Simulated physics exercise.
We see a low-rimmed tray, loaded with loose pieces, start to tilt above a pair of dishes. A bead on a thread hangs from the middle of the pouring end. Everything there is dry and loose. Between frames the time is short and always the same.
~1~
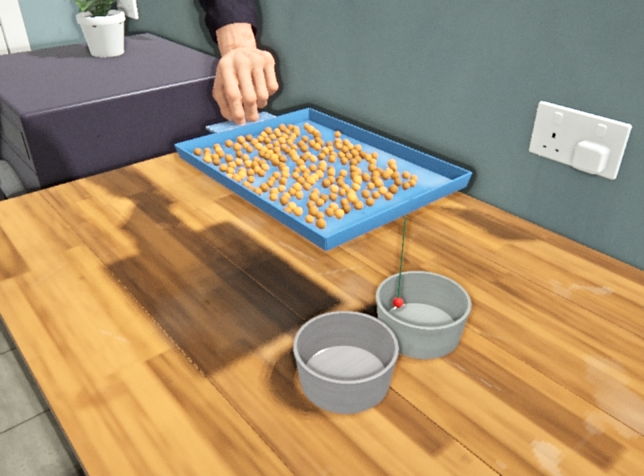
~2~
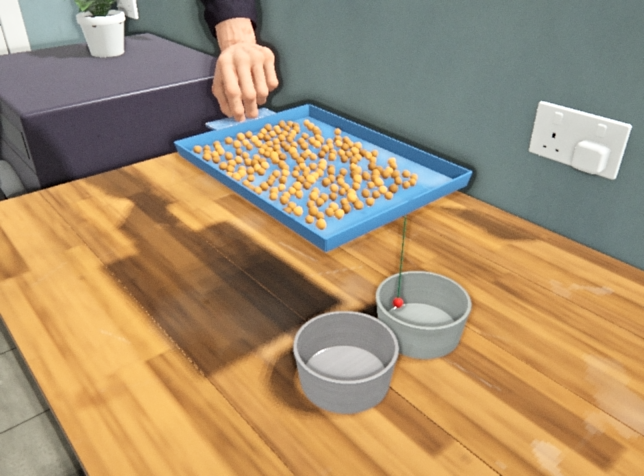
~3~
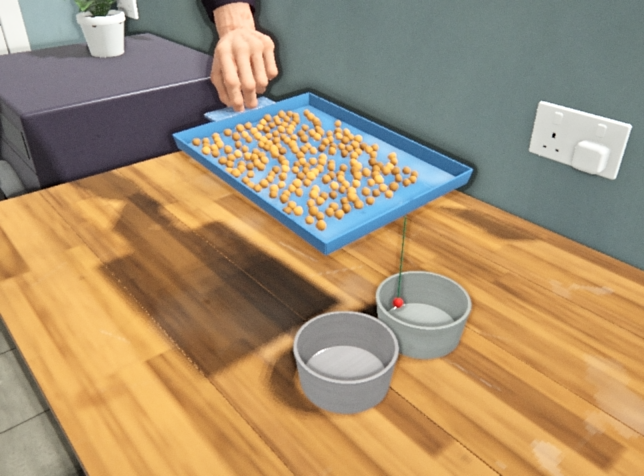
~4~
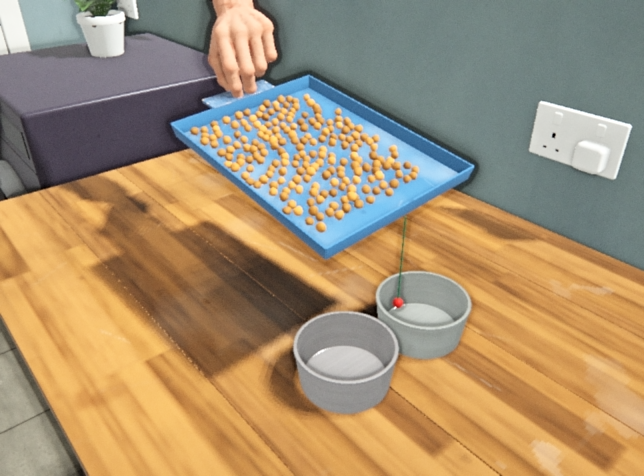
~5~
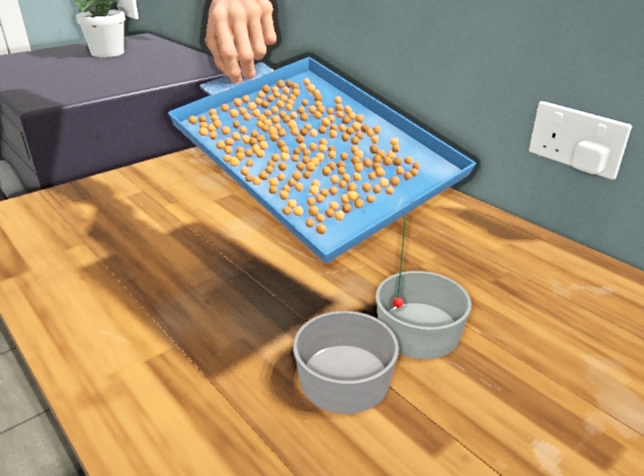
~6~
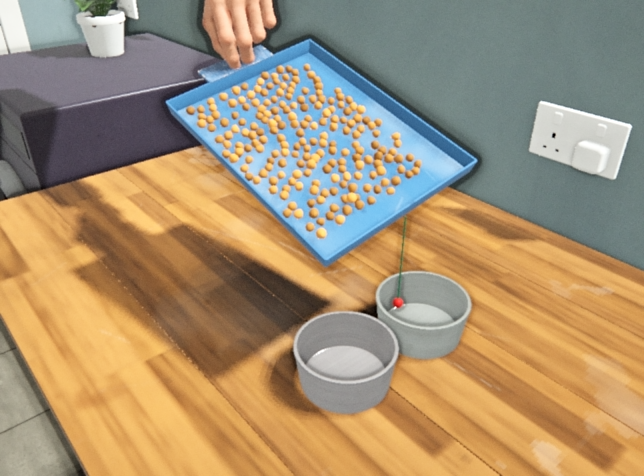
A hand held a blue tray of roasted chickpeas level above two grey dishes on a wooden worktop, then raised the handle end, tilting the tray toward its near left corner while the chickpeas stayed spread out.
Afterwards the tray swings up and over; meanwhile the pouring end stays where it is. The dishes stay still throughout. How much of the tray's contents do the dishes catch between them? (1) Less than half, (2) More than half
2.
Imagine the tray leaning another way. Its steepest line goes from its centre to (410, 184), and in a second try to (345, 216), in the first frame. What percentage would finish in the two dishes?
In turn, 50 percent and then 60 percent.
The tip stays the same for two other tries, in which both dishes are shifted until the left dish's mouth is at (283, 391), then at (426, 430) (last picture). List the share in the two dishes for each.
Some 70 percent in the first case, 0 percent in the second.
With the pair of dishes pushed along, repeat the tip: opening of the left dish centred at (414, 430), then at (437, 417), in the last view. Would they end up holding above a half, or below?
At place one a lesser share; at place two a lesser share.
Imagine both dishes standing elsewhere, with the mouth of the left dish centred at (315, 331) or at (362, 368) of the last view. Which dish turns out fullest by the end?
Taking the places in turn, it's the left side and then the left side.
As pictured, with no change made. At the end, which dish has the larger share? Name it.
More finishes in the dish at left.
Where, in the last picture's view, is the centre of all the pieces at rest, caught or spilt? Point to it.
I'd say the middle ends up at about (340, 376).
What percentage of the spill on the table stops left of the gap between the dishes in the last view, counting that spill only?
Around 60 per cent, I reckon.
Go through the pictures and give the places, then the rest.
In the first picture, corners of the pouring end near (326, 235) and (468, 172), level; middle of the load near (302, 169), roasted chickpeas; left dish near (381, 387); right dish near (457, 334); bead on its thread near (398, 303).
In the second picture, corners of the pouring end near (326, 236) and (468, 172), level; middle of the load near (302, 167).
In the third picture, corners of the pouring end near (326, 240) and (469, 169), tipped barely, lowest at the left corner; middle of the load near (302, 162).
In the fourth picture, corners of the pouring end near (326, 246) and (470, 166), tipped a little, lowest at the left corner; middle of the load near (302, 155).
In the fifth picture, corners of the pouring end near (326, 251) and (471, 163), tipped clearly, lowest at the left corner; middle of the load near (302, 148).
In the sixth picture, corners of the pouring end near (326, 256) and (473, 160), tipped clearly, lowest at the left corner; middle of the load near (302, 142); left dish near (381, 387); right dish near (457, 334).
Shortly afterwards, tray tipped steeply; all but a few on the tray; a little in the air.
Next, tray tipped past a quarter turn; the bulk on the tray; a little in the left dish; a little outside both.
Some moments later, tray tipped past a quarter turn; the bulk in the left dish; near a quarter outside both.
In the end, tray tipped past a quarter turn; the bulk in the left dish; none at all in the right dish; near a quarter outside both.
